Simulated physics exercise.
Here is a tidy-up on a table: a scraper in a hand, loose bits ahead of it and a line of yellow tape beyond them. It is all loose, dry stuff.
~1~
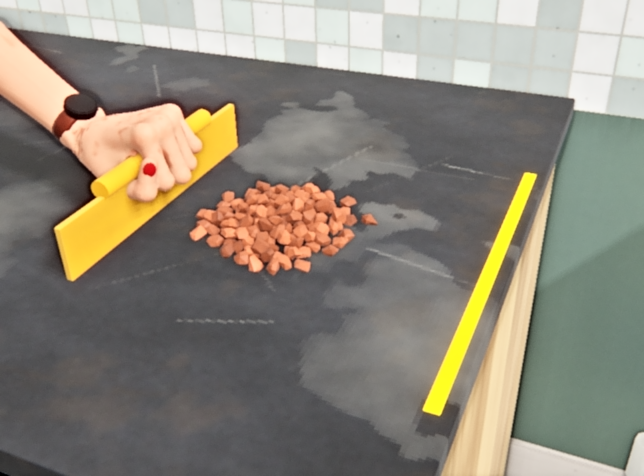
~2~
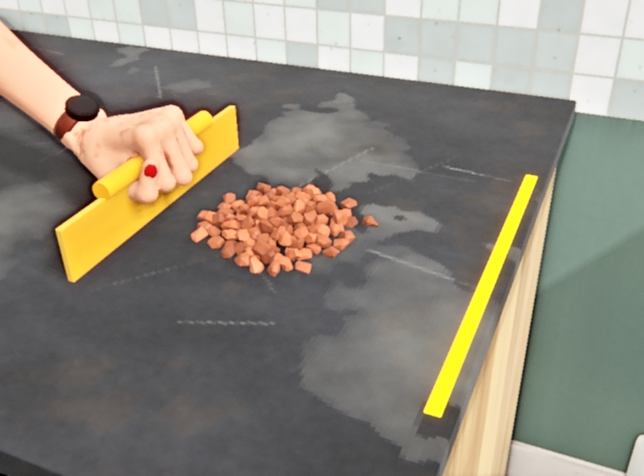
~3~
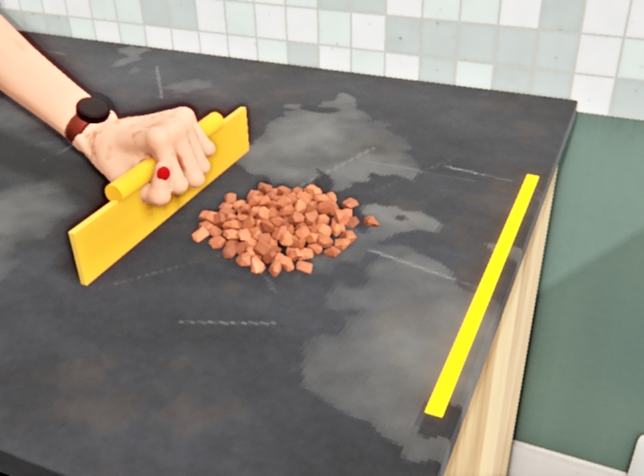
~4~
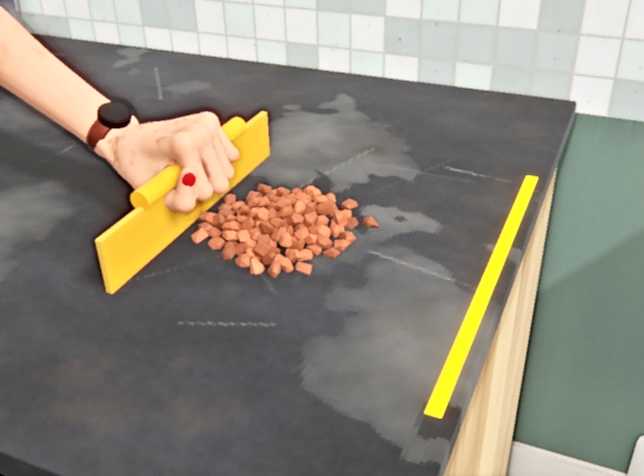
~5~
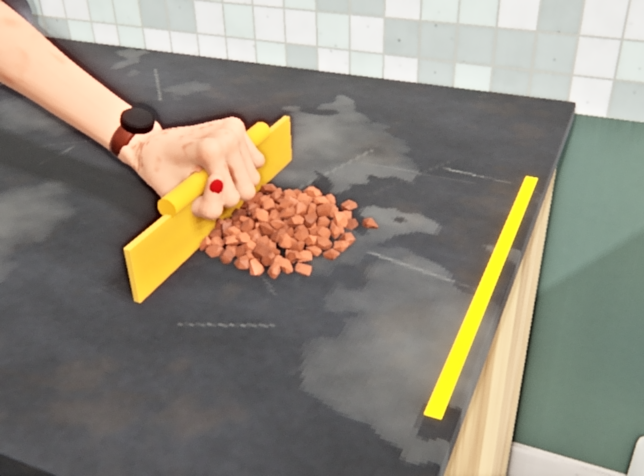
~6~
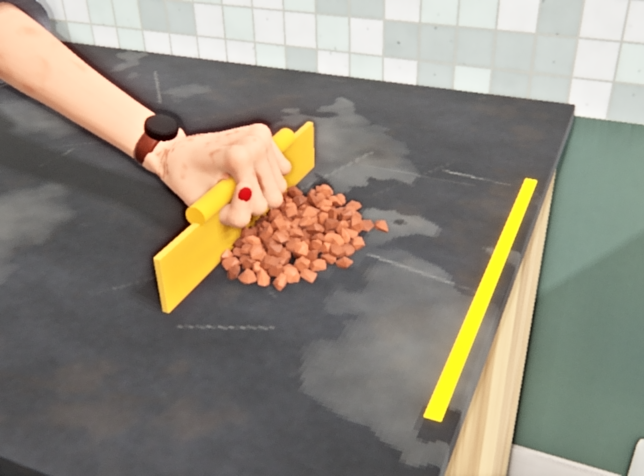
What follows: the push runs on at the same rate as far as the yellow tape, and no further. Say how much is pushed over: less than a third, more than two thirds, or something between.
The floor gets more than two thirds.
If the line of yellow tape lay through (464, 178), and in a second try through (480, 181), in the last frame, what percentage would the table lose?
The first gives 20 %, the second 40 %.
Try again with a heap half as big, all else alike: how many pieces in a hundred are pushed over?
It comes to 100 per cent or so.
Shortly afterwards, scraper still moving, near (372, 203); heap all on the table, its front near (481, 268).
Next, scraper stopped at the yellow tape; heap the bulk over the edge.
Some moments later, scraper stopped at the yellow tape; heap the whole lot over the edge.
In the end, scraper stopped at the yellow tape; heap the whole lot over the edge.
